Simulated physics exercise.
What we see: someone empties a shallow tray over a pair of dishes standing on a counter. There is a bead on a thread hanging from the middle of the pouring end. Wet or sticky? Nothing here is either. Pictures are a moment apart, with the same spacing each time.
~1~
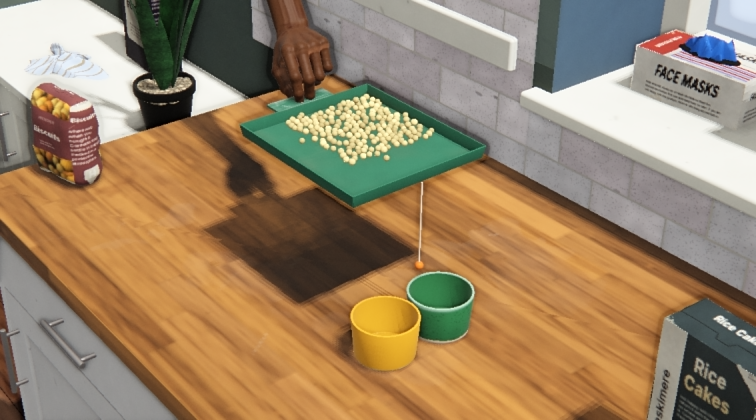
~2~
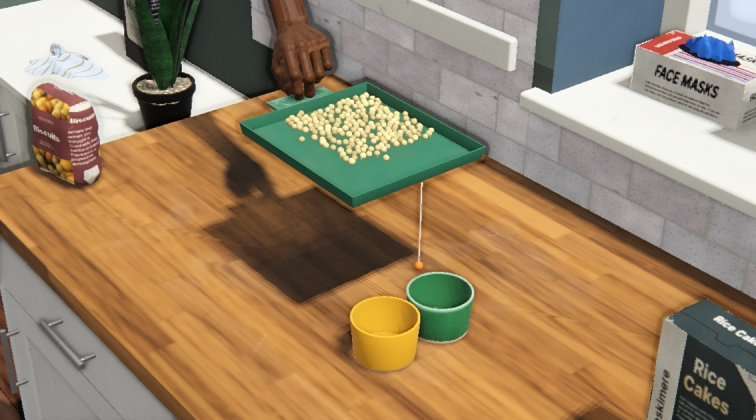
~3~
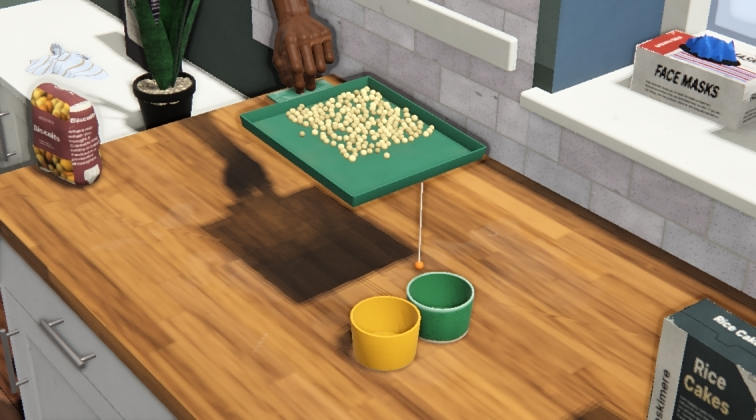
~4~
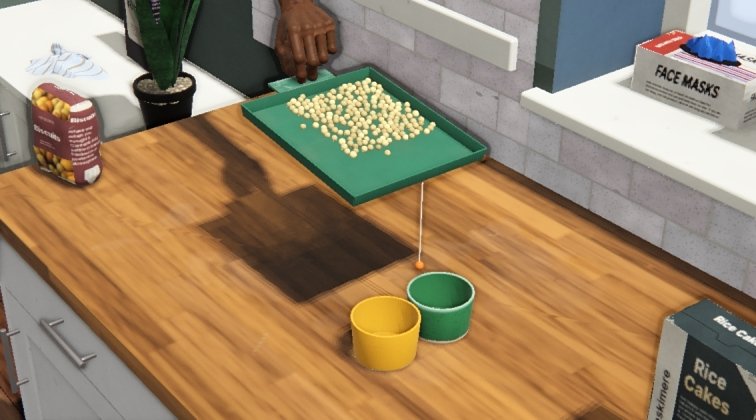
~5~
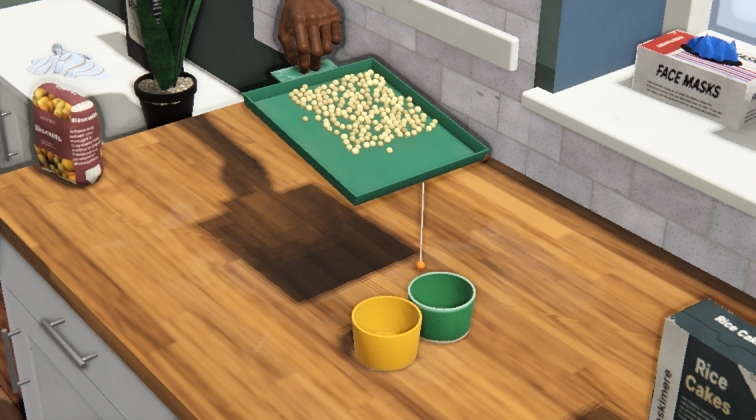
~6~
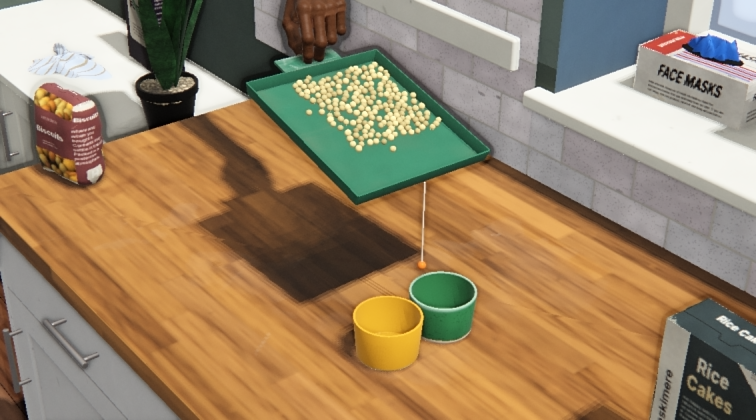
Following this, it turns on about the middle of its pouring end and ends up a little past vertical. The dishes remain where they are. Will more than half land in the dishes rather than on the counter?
No.
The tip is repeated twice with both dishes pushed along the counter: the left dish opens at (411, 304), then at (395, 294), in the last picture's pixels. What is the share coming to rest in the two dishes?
Trial 1 around 60 percent, trial 2 around 30 percent.
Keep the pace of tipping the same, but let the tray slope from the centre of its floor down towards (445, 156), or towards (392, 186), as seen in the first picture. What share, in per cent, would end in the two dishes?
In turn 0 and 70 in a hundred.
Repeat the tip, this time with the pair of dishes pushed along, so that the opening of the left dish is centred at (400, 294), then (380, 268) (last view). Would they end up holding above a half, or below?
The pair would catch the lesser share the first time and the lesser share the second time.
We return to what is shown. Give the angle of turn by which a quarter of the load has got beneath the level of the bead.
The tilt then is about 105°.
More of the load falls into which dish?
That's the right side.
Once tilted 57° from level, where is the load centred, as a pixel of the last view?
The middle of the pieces shows up near (449, 158).
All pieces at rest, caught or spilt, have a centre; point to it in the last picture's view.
Close to (475, 315) in the last view.
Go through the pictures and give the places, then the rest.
In the first frame, corners of the pouring end (353, 195) and (482, 146), level; middle of the load (363, 126), soya beans; left dish (407, 348); right dish (462, 320); bead on its thread (419, 265).
In the second frame, corners of the pouring end (353, 195) and (482, 146), level; middle of the load (362, 125).
In the third frame, corners of the pouring end (354, 195) and (483, 147), tipped barely, lowest at the right corner; middle of the load (363, 120).
In the fourth frame, corners of the pouring end (355, 195) and (484, 148), tipped a little, lowest at the right corner; middle of the load (364, 114).
In the fifth frame, corners of the pouring end (357, 194) and (485, 149), tipped a little, lowest at the right corner; middle of the load (366, 108).
In the sixth frame, corners of the pouring end (359, 194) and (487, 150), tipped clearly, lowest at the right corner; middle of the load (370, 103); left dish (410, 347); right dish (464, 320).
Just after the last frame, tray tipped steeply; almost all on the tray; just a few in the right dish; just a few outside both; about a tenth in the air.
A moment on, tray tipped right over; the larger part on the tray; just a few in the left dish; just a few in the right dish; about a tenth outside both; just a few in the air.
Further on, tray tipped past a quarter turn; just a few in the left dish; roughly a quarter in the right dish; roughly two thirds outside both.
When it is over, tray tipped past a quarter turn; just a few in the left dish; roughly a quarter in the right dish; roughly two thirds outside both.
